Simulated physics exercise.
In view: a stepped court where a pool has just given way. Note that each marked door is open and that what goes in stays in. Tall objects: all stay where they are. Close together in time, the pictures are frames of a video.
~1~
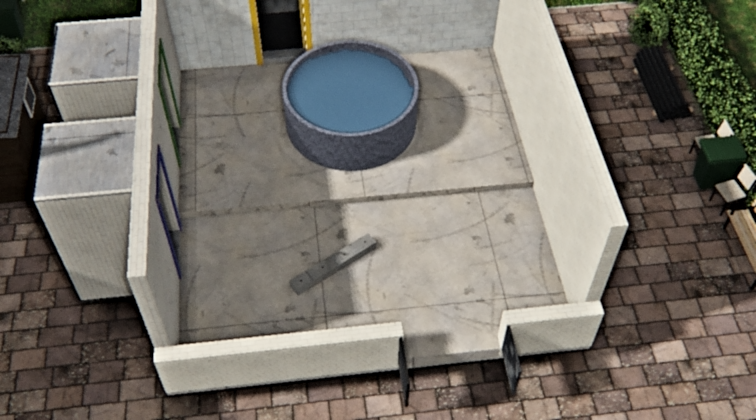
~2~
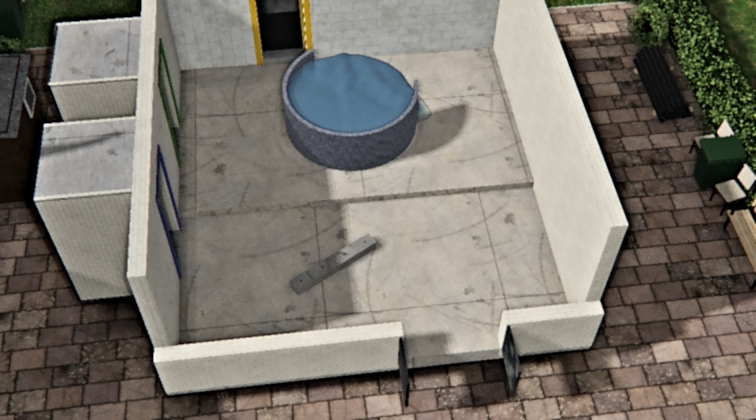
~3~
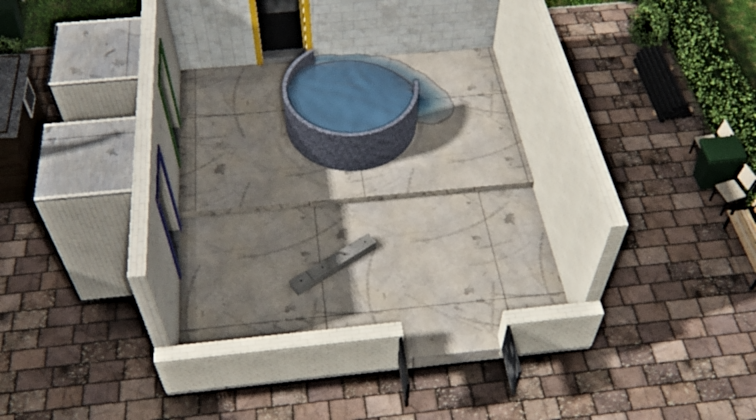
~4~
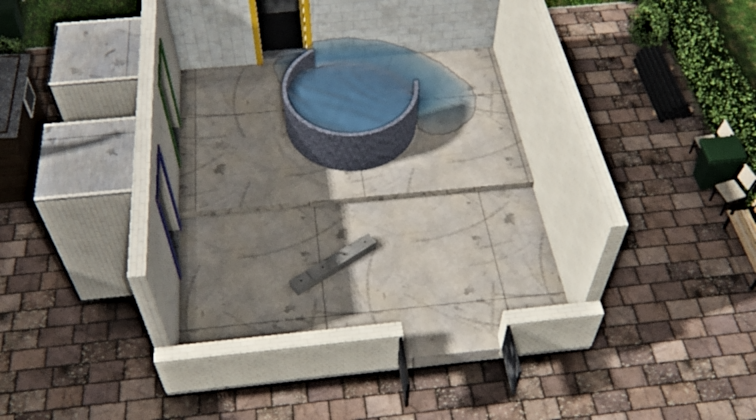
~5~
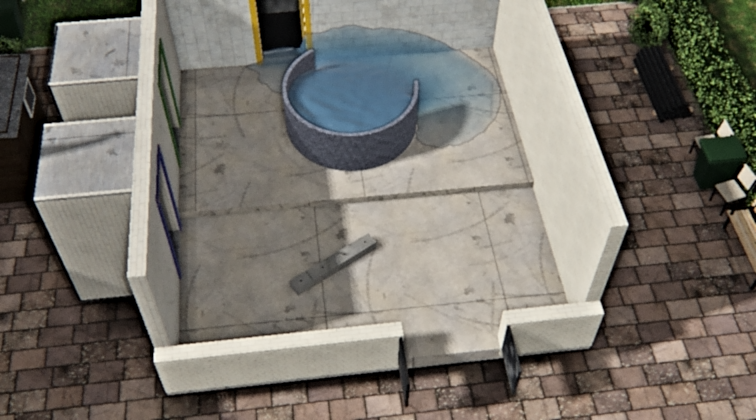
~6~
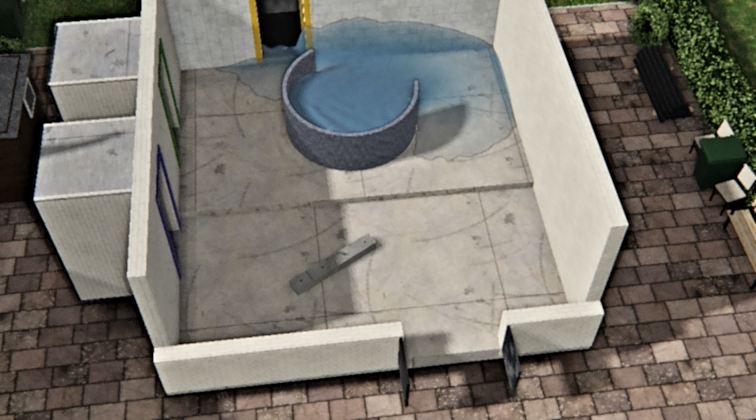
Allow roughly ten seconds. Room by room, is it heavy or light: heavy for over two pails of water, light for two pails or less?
Yellow door - heavy; blue door - light; green door - heavy.
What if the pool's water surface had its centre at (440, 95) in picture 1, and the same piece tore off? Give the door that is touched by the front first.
That would be the one in yellow, I say.
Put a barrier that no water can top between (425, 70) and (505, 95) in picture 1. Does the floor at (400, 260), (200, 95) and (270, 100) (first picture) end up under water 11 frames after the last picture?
The first spot is untouched, the second swamped, the third swamped.
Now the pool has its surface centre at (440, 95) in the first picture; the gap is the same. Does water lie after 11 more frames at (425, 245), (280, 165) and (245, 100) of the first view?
My reading is missed by the flood first, missed by the flood next and hit by the flood last.
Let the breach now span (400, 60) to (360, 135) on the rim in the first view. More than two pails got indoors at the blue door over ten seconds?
The blue door goes past it.
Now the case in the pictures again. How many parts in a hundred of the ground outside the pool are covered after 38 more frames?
Roughly 95 %.
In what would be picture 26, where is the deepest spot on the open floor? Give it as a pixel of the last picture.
Around (570, 327).
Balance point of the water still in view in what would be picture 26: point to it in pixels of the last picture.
Roughly (398, 140) in the last picture.
A moment on, water covers 20 % of the floor; the yellow door over two buckets in, the blue door not reached, the green door not reached.
Next, water covers 40 % of the floor; the yellow door over two buckets in, the blue door not reached, the green door wet at the sill, nothing in.
Then, water covers 75 % of the floor; the yellow door over two buckets in, the blue door wet at the sill, nothing in, the green door under two buckets in.
Later, water covers 95 % of the floor; the yellow door over two buckets in, the blue door wet at the sill, nothing in, the green door over two buckets in.
In the end, water covers 95 % of the floor; the yellow door over two buckets in, the blue door under two buckets in, the green door over two buckets in.
